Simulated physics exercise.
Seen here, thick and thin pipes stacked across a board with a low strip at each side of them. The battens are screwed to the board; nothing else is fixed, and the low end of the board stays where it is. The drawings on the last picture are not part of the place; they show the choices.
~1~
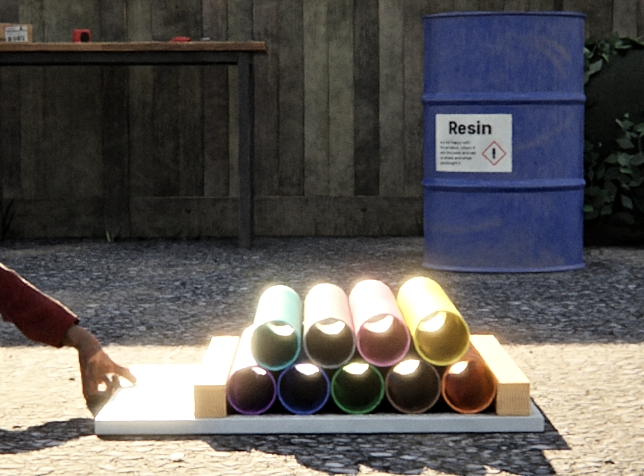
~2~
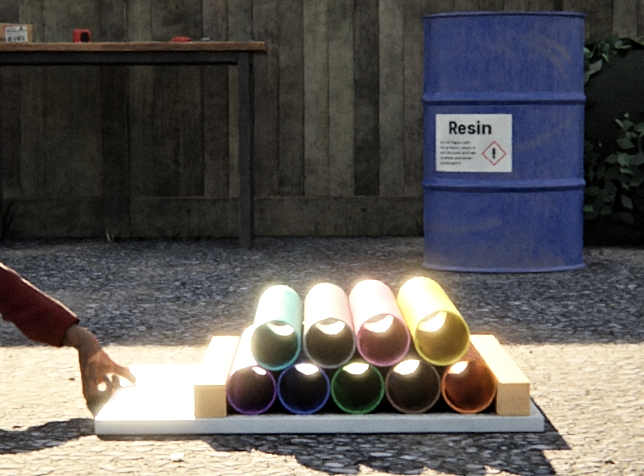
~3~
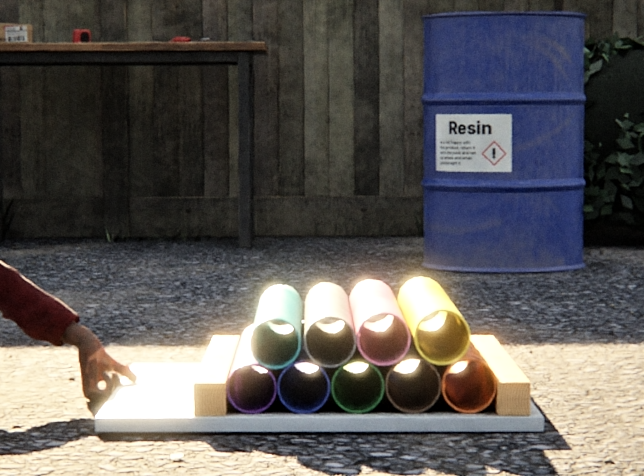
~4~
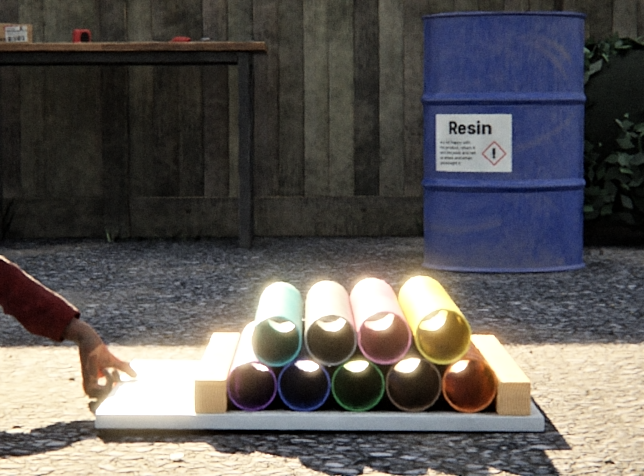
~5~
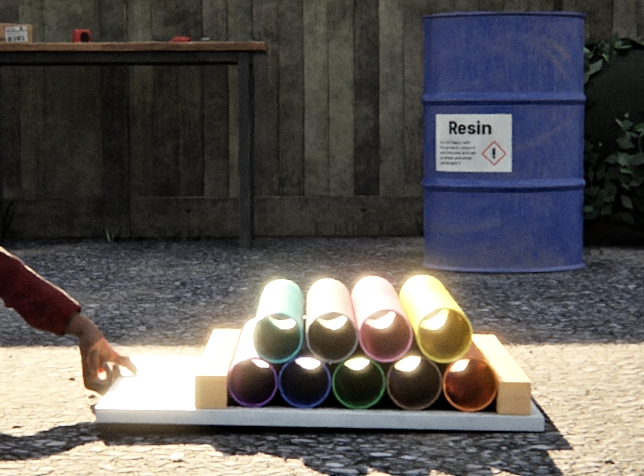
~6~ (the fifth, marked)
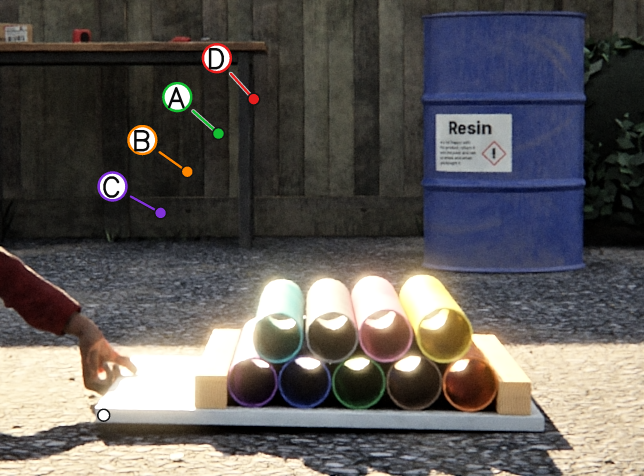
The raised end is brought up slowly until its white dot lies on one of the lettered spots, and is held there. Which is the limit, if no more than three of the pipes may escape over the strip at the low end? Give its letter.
The answer is mark C.
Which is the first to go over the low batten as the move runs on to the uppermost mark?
It is the yellow one.
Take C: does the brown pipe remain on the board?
Yes, with C.
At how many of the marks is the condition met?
One of them.
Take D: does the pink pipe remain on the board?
The pink pipe: No.
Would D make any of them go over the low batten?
At D: Yes.
On the marked copy, A at (218, 134); B at (187, 172); C at (161, 213); D at (254, 99); the white dot at (104, 415).
With C. Early on, board at 17°.
Further on, board at 29°.
At the end, board at 29°, one over the low batten (yellow).
As for the rest, A four over the low batten (turquoise, grey, yellow, pink); B four over the low batten (turquoise, grey, yellow, pink); D four over the low batten (turquoise, grey, yellow, pink).
